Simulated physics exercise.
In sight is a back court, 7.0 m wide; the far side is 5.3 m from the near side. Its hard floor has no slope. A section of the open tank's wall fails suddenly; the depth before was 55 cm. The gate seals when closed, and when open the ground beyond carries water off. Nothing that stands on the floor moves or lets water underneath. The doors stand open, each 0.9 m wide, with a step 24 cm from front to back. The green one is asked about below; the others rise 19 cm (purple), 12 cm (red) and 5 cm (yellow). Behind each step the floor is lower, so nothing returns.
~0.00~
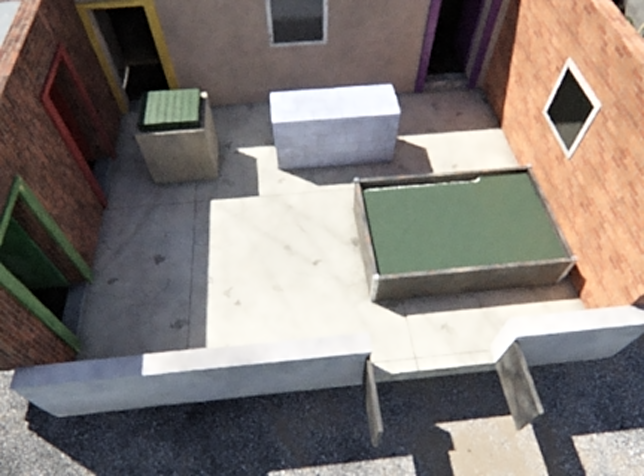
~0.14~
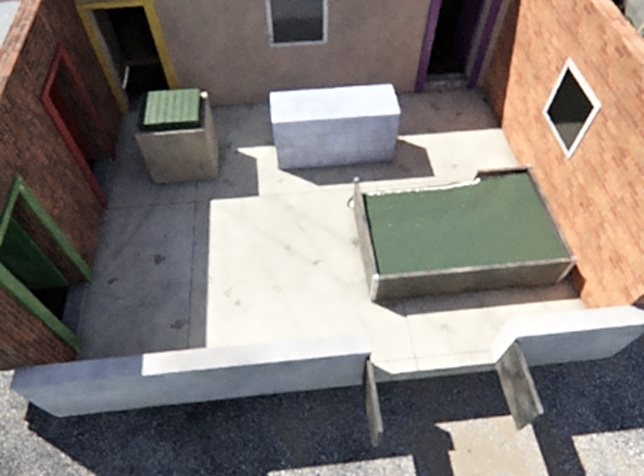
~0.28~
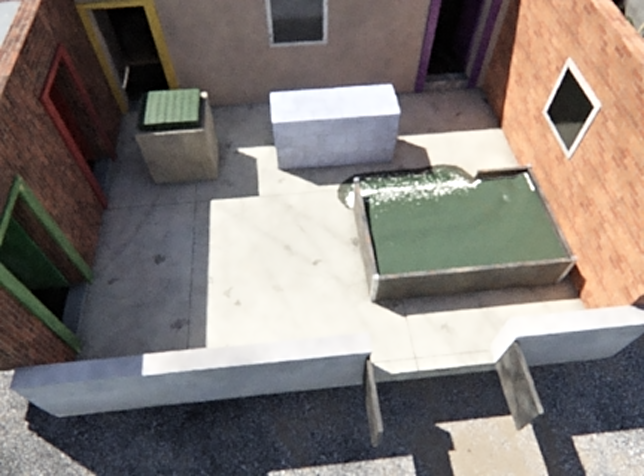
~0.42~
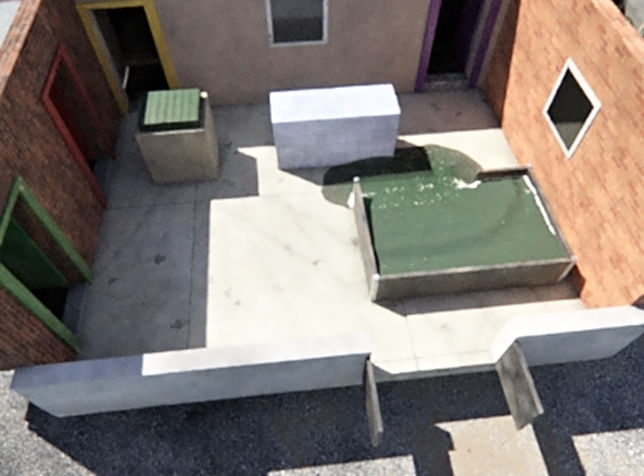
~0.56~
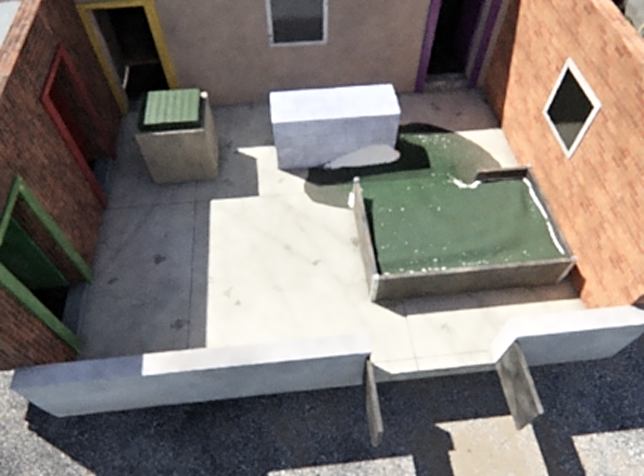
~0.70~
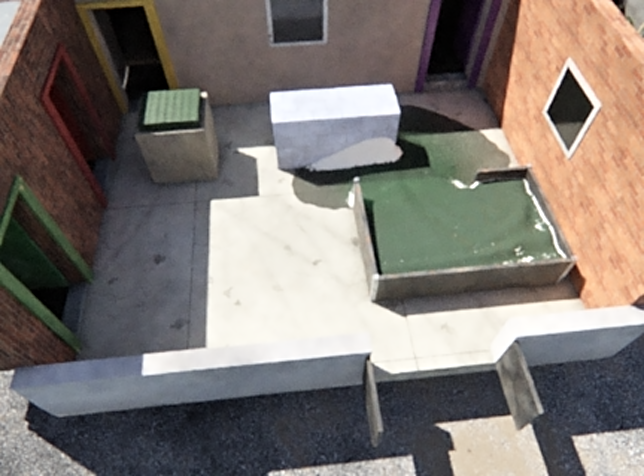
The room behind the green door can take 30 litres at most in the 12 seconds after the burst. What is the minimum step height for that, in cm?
Close to 6 cm is just enough.
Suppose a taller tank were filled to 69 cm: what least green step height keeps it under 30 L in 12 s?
About 8.5 cm.
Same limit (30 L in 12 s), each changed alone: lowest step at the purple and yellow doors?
About 21 cm at purple and 9.0 cm at yellow.
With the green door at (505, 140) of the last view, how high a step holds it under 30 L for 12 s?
About 10.5 cm.
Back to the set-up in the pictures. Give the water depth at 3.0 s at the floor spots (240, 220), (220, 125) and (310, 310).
In that order: 4, 3 and 0 cm.
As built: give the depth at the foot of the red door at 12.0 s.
Roughly 5.0 cm deep.
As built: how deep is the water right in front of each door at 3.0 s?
Depths in cm: Green 6, purple 24, red 8, yellow 0.
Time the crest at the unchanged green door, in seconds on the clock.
Near 3.2 s.
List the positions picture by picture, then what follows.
The open tank at (458, 221) is whole and still, 55 cm deep; the green door at (51, 276) is dry, in the first picture.
The gap is on the far side, the front 0.3 m out at a hidden place; the back of the open tank holds 55 cm, in the second picture.
The front is at (373, 175), 0.7 m from the gap on the far side; 1.2 m2 of floor is wet, 55 cm left at the back, in the third picture.
The gap is on the far side, the front 1.2 m out at (421, 149); the back of the open tank holds 54 cm, in the fourth picture.
Water pours out on the far side and has run 1.8 m, to a hidden place; about 8 cm deep outside, 47 cm at the back, in the fifth picture.
Water pours out on the far side and has run 2.3 m, to (405, 109); about 7 cm deep outside, 48 cm at the back; 4.0 m in a straight line remain to the green door at (51, 276), in the sixth picture.
After 1.4 s water covers 25 % of the floor, deepest (42 cm) near (374, 165); it has not reached the green door.
After 3.0 s water covers 60 % of the floor, deepest (26 cm) near (476, 89); 6 cm at the green door, 0 litres in over its 8 cm step.
After 12.0 s water covers 100 % of the floor, deepest (9 cm) near (185, 376); 8 cm at the green door, 10 litres in over its 8 cm step.
At the green door as built, the water arrived by 3.0 s and peaked near 11 cm at 3.2 s.
Run again over the same 12 s with other heights there, 38 litres in over 5.5 cm, 22 litres over 6.5 cm. The limit of 30 litres is kept from about 6 cm up.
